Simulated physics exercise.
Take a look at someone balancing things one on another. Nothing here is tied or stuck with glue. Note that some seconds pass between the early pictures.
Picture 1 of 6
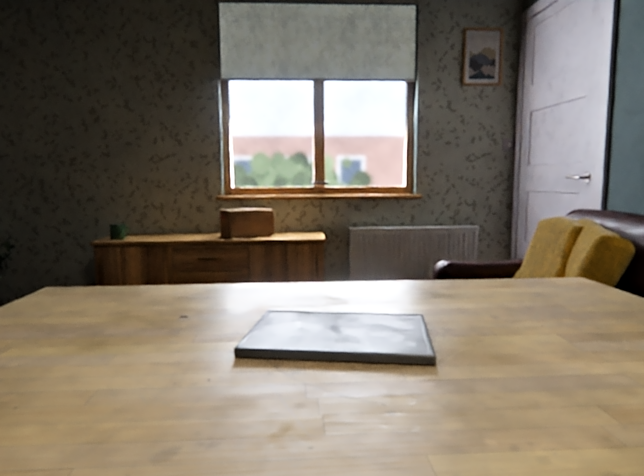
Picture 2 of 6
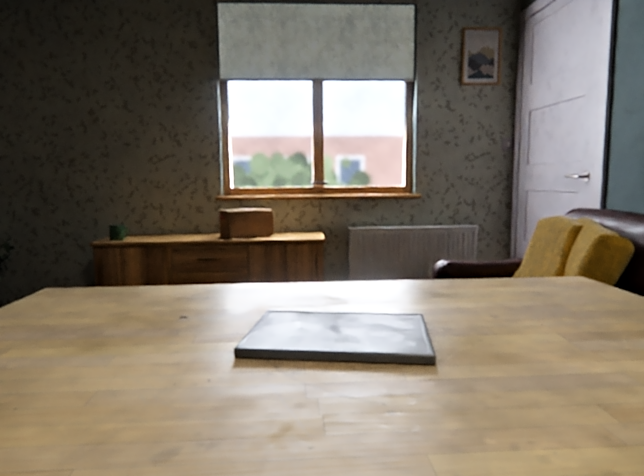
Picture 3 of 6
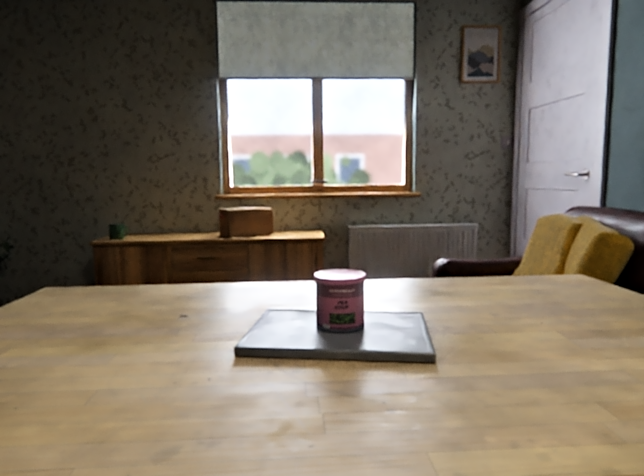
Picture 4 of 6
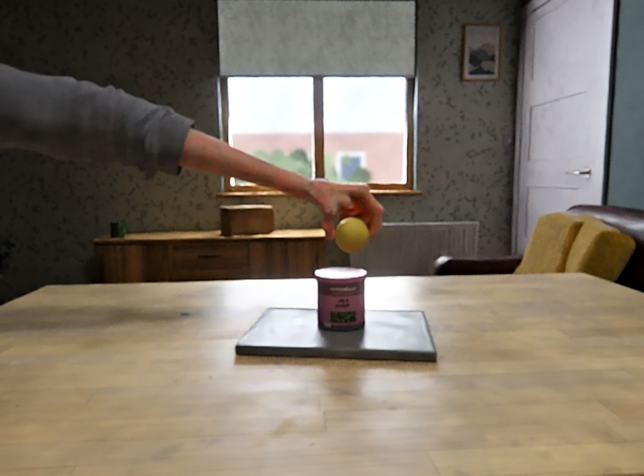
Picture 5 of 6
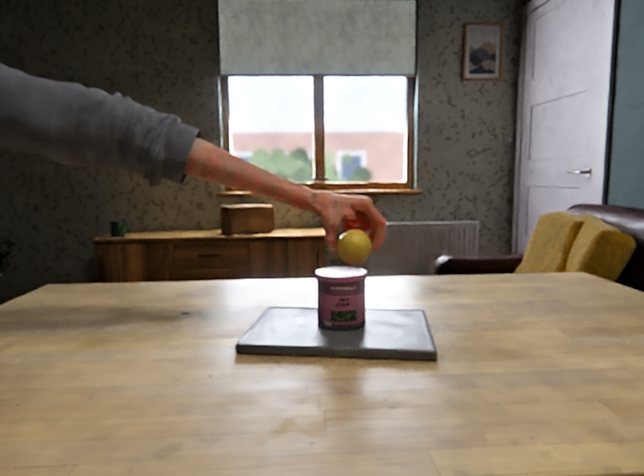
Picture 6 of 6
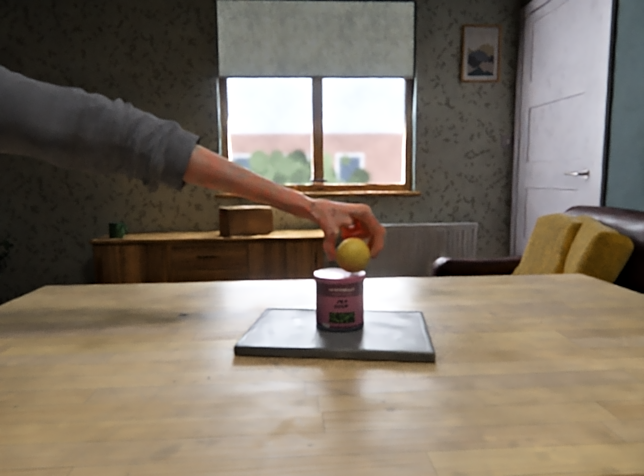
In this clip, a grey tray lies on a wooden table, then a pink tin appears on it, and a hand reaching from the left holds a yellow lemon above the tin and lowers it slightly to the tin's top.
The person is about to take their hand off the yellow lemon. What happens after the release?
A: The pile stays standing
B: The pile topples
A.
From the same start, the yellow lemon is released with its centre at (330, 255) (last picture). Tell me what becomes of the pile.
Observed: Pile steady.
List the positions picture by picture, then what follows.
The last thing is not in view yet; grey tray (339, 334), in the first picture.
The last thing is not in view yet; grey tray (339, 333), in the second picture.
The last thing is not in view yet; grey tray (339, 332), in the third picture.
Still above its spot; yellow lemon (352, 235); grey tray (339, 330), in the fourth picture.
Still above its spot; yellow lemon (355, 247); grey tray (340, 329), in the fifth picture.
In place under the hand; yellow lemon (353, 255); grey tray (338, 331), in the sixth picture.
Then, 0.50 s past the last view, nothing moves.
Then, 1.30 s past the last view, yellow lemon resting near (353, 256).
Finally, all 3 still in place. Final places as the last picture's camera would see them, yellow lemon near (353, 256). The pile stays up.
